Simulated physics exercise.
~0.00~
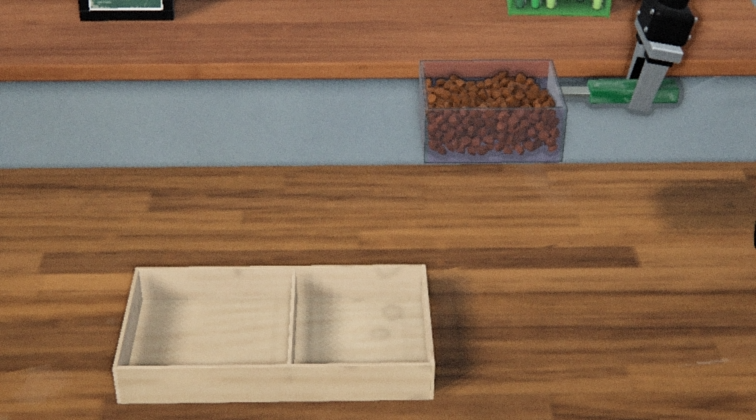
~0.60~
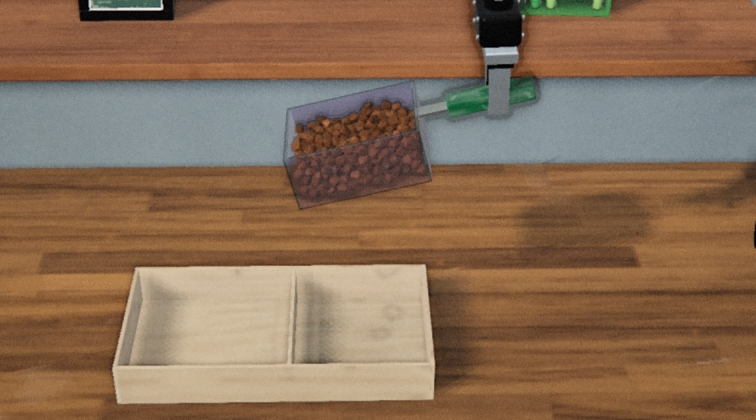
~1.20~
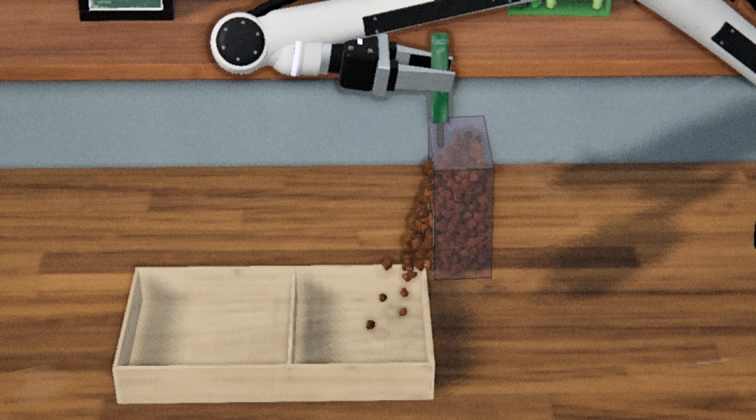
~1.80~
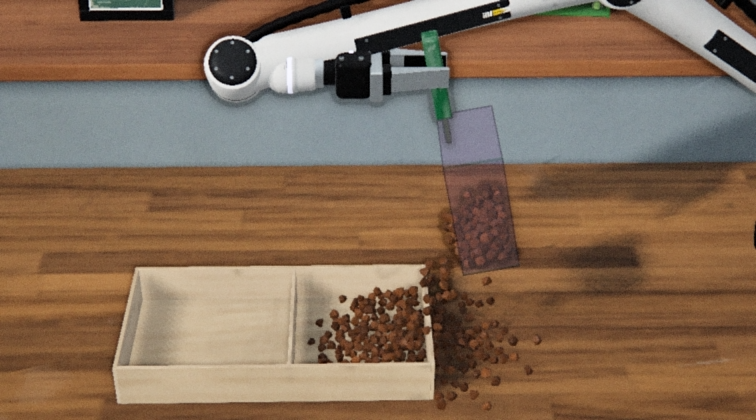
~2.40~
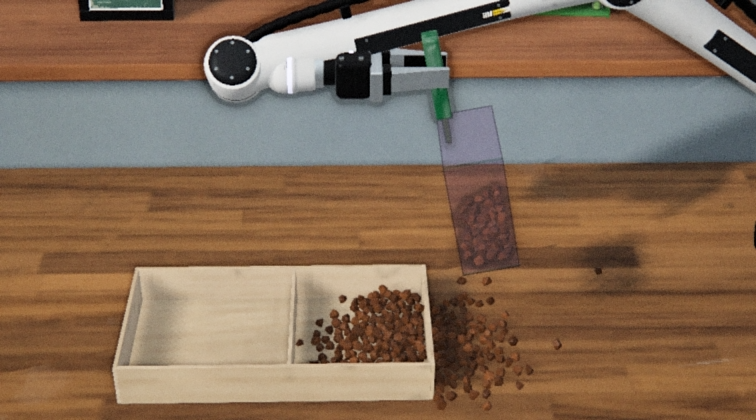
A white and black robot arm grips the green handle of a clear box full of brown pellets, seen from slightly above a striped wooden table, with a blue-grey band and a reddish-brown wooden surface behind. A pale wooden tray with two compartments sits at the lower left. The arm carries the box left, tilting it slightly, then brings it back right and tips it upright on its side. Pellets pour into the tray's right compartment, and many spill over its edge onto the table. The box finally hangs still, some pellets remaining inside, while the left compartment stays empty.
